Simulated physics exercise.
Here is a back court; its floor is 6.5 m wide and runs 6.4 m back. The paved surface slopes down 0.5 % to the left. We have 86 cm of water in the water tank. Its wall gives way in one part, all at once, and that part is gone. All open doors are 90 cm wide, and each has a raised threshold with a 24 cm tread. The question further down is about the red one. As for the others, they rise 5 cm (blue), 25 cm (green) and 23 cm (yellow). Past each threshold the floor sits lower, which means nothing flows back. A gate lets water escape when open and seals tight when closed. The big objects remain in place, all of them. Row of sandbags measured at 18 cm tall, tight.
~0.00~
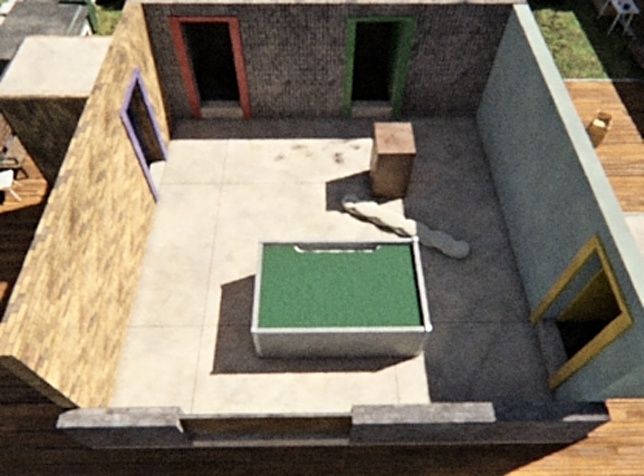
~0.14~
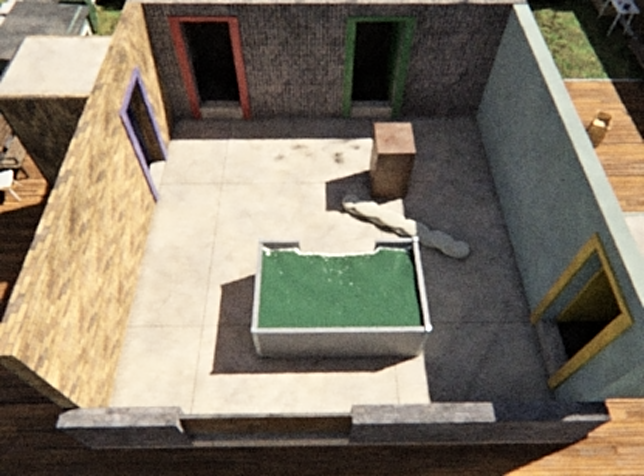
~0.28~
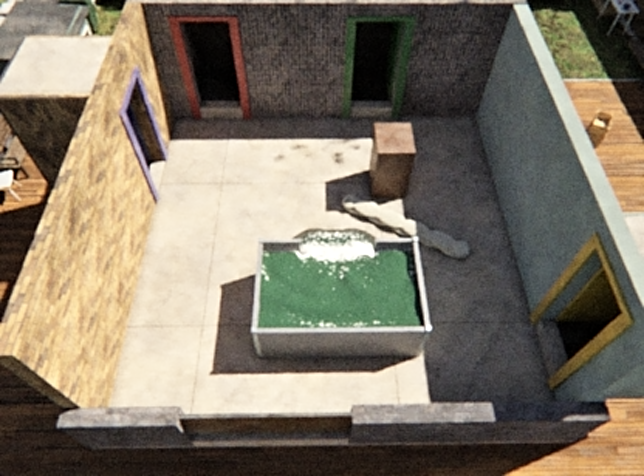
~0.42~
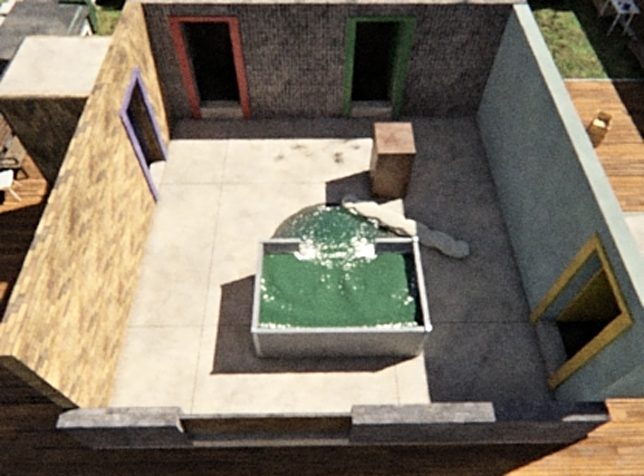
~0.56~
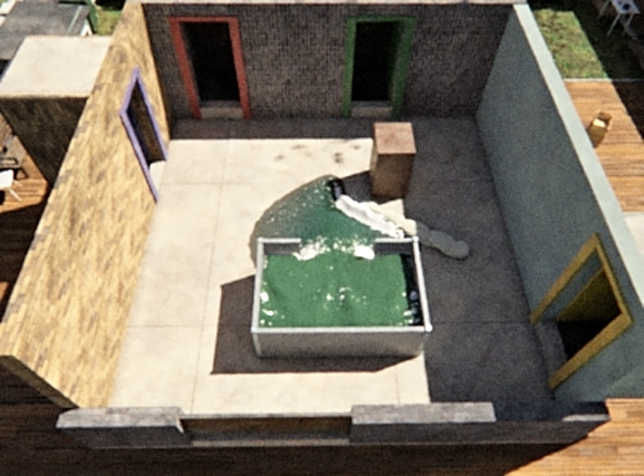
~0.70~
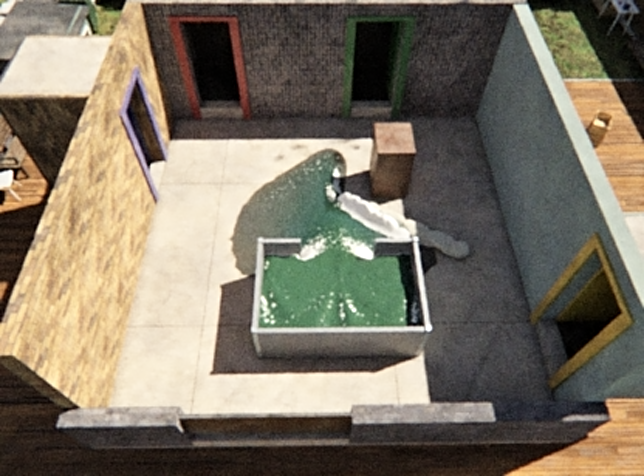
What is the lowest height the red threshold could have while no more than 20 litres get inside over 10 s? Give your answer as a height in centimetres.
22 cm.
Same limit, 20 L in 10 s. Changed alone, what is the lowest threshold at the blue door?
For blue: Close to 13.0 cm.
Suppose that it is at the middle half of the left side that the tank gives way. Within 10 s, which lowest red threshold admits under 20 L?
At least roughly 16 centimetres tall.
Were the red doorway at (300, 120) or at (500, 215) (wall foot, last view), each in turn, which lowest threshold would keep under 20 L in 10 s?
In turn: About 28 cm, about 6.5 cm.
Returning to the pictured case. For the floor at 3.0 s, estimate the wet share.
60 %.
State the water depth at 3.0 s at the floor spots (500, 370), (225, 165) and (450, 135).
The depths come to about 2, 4 and 3 cm.
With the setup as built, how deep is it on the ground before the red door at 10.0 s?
About 9.0 centimetres.
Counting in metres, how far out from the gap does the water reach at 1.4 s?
The front is some 4.2 m out.
After 1.4 s water covers 35 % of the floor, deepest (46 cm) near (348, 212); it has not reached the red door.
After 3.0 s water covers 60 % of the floor, deepest (36 cm) near (184, 121); 24 cm at the red door, 1 litre in over its 27 cm threshold.
After 10.0 s water covers 95 % of the floor, deepest (12 cm) near (335, 421); 9 cm at the red door, 3 litres in over its 27 cm threshold.
At the red door as built, the water arrived by 1.6 s and peaked near 28 cm at 2.0 s.
With a threshold of 20 cm, 31 litres would have come in within the 10 s; with 27.5 cm, 2 litres. So under 20 litres takes about 22 cm.
